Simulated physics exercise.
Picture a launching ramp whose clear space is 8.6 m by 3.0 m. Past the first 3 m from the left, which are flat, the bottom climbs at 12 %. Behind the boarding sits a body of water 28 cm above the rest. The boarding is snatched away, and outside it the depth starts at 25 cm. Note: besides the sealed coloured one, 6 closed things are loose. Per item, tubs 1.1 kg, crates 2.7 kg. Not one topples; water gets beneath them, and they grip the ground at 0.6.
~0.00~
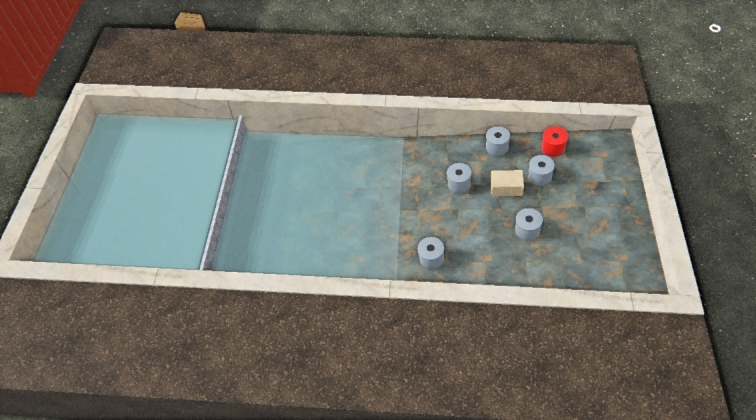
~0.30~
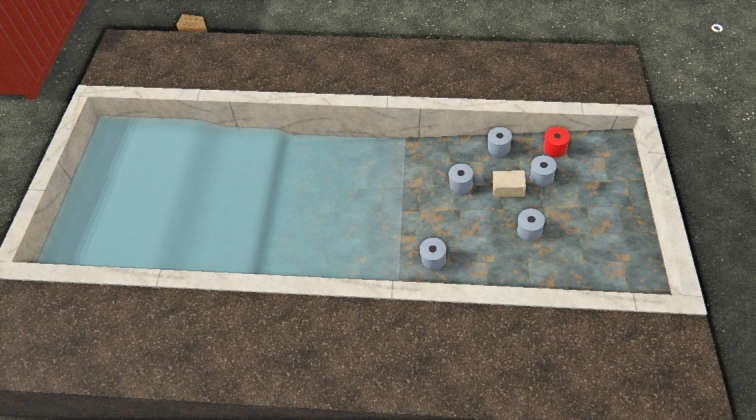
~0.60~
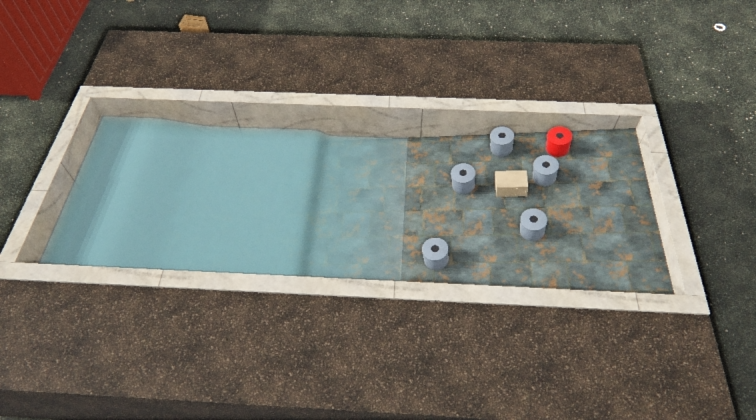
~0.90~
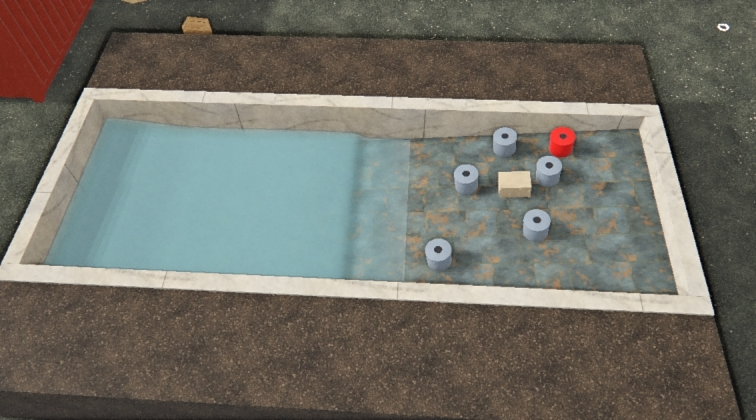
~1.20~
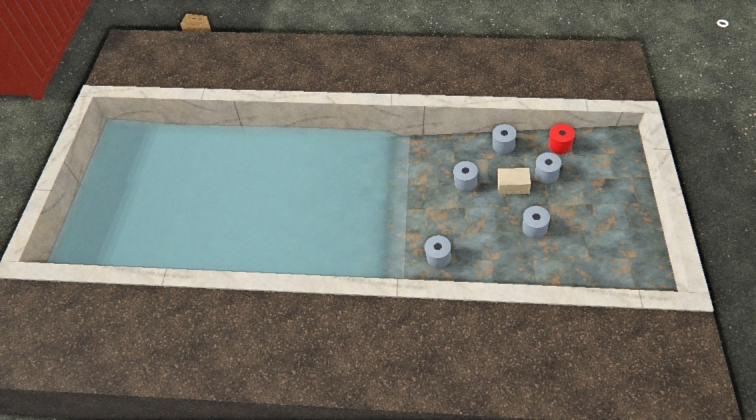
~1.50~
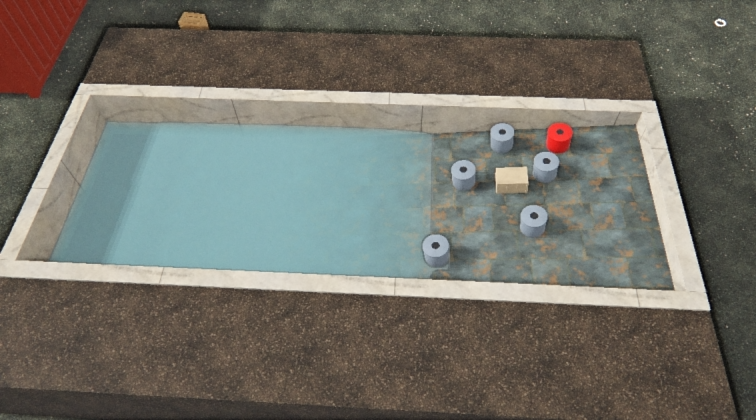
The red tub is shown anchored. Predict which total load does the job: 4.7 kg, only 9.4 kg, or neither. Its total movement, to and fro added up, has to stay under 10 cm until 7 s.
It ends up within bounds only when heavier.
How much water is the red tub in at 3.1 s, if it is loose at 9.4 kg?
4 cm, roughly.
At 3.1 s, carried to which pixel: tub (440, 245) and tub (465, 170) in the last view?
Around (591, 243) and (500, 160).
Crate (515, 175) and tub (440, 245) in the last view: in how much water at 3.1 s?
I'd put it at 6 cm and 3 cm respectively.
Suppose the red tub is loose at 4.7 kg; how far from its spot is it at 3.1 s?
About 0 cm.
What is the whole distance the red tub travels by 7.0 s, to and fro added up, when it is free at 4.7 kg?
All together it comes to about 200 cm.
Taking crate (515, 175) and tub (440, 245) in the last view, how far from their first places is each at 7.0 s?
In turn: 300 cm, 250 cm.
After 2.1 s the red tub would be 0 cm from its start with 4.7 kg and 0 cm from its start with 9.4 kg; 0 cm of water round it then.
After 3.1 s the red tub would be 1 cm from its start with 4.7 kg and 0 cm from its start with 9.4 kg; 4 cm of water round it then.
After 4.9 s the red tub would be 7 cm from its start with 4.7 kg and 0 cm from its start with 9.4 kg; 5 cm of water round it then.
After 7.0 s the red tub would be 182 cm from its start with 4.7 kg and 0 cm from its start with 9.4 kg; 1 cm of water round it then.
